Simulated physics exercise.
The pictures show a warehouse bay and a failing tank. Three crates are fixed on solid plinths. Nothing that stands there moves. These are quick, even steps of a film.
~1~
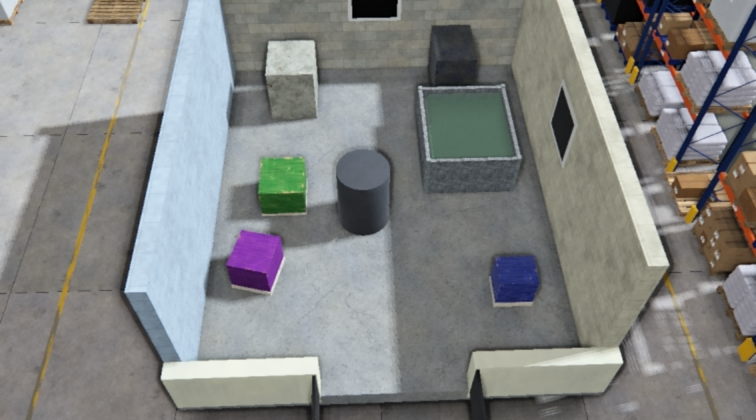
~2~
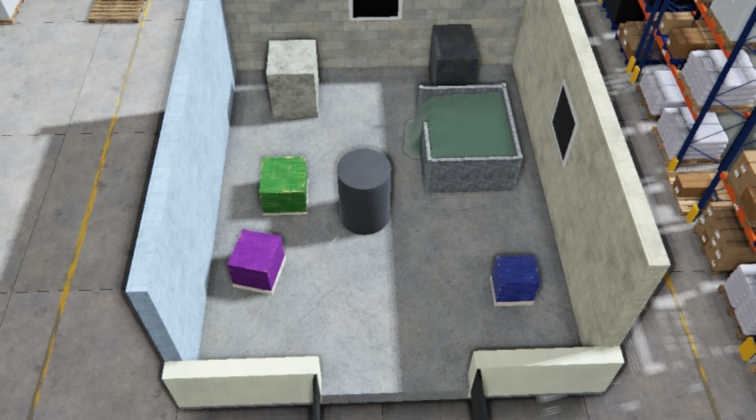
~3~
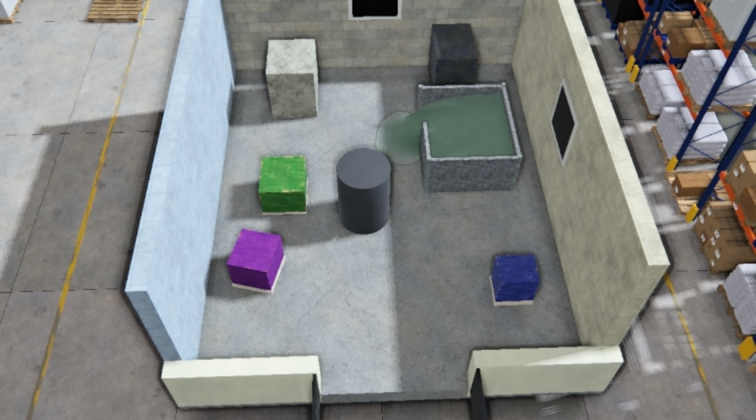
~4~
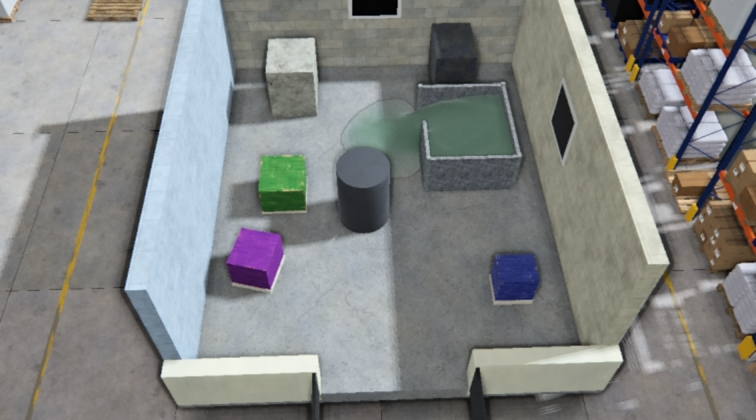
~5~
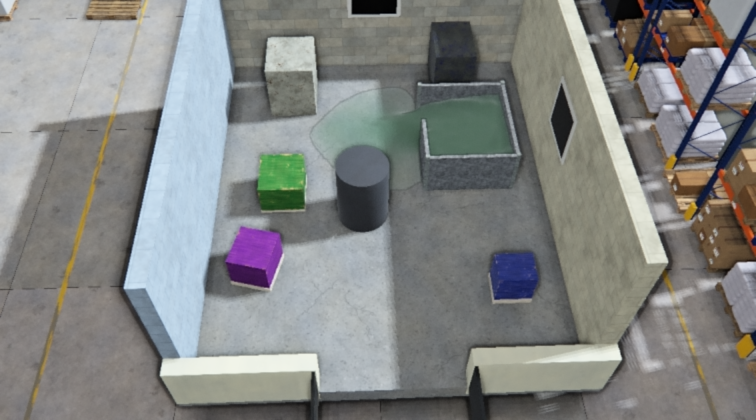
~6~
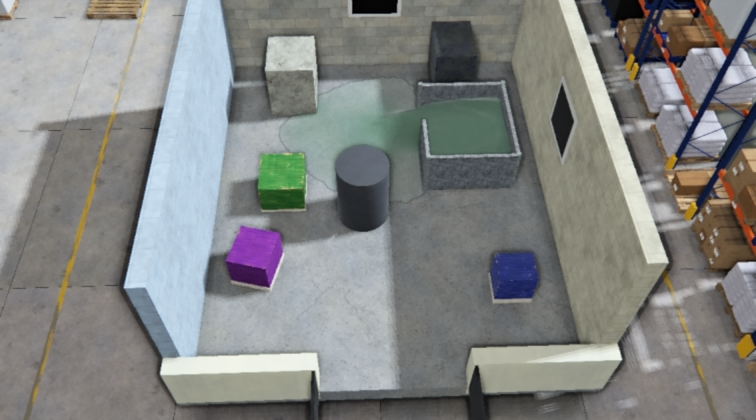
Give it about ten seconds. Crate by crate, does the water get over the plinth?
In the end: The green crate is wetted; the purple crate is wetted; the blue crate escapes dry.
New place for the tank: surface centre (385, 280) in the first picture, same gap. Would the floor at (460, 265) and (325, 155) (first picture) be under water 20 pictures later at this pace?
In turn: Dry, covered.
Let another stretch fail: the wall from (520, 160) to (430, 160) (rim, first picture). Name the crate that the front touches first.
The blue one.
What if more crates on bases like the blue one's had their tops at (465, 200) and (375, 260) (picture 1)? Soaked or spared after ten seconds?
In that order: Keeps dry, is safe.
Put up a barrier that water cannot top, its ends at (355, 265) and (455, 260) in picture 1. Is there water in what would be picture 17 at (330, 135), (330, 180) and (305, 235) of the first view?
As listed: Awash, under water, flooded.
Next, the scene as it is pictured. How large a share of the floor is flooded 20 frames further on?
Roughly 50 per cent.
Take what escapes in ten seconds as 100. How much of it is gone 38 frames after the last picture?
Some 35 per cent.
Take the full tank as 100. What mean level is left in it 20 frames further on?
Some 30 per cent.
A moment on, water covers 25 % of the floor; the green crate water round its plinth, the purple crate not reached, the blue crate not reached.
Next, water covers 40 % of the floor; the green crate water round its plinth, the purple crate water round its plinth, the blue crate not reached.
Then, water covers 50 % of the floor; the green crate water round its plinth, the purple crate water round its plinth, the blue crate not reached.
Later, water covers 70 % of the floor; the green crate water round its plinth, the purple crate water round its plinth, the blue crate not reached.
In the end, water covers 95 % of the floor; the green crate was topped, the purple crate was topped, the blue crate stayed above the water.
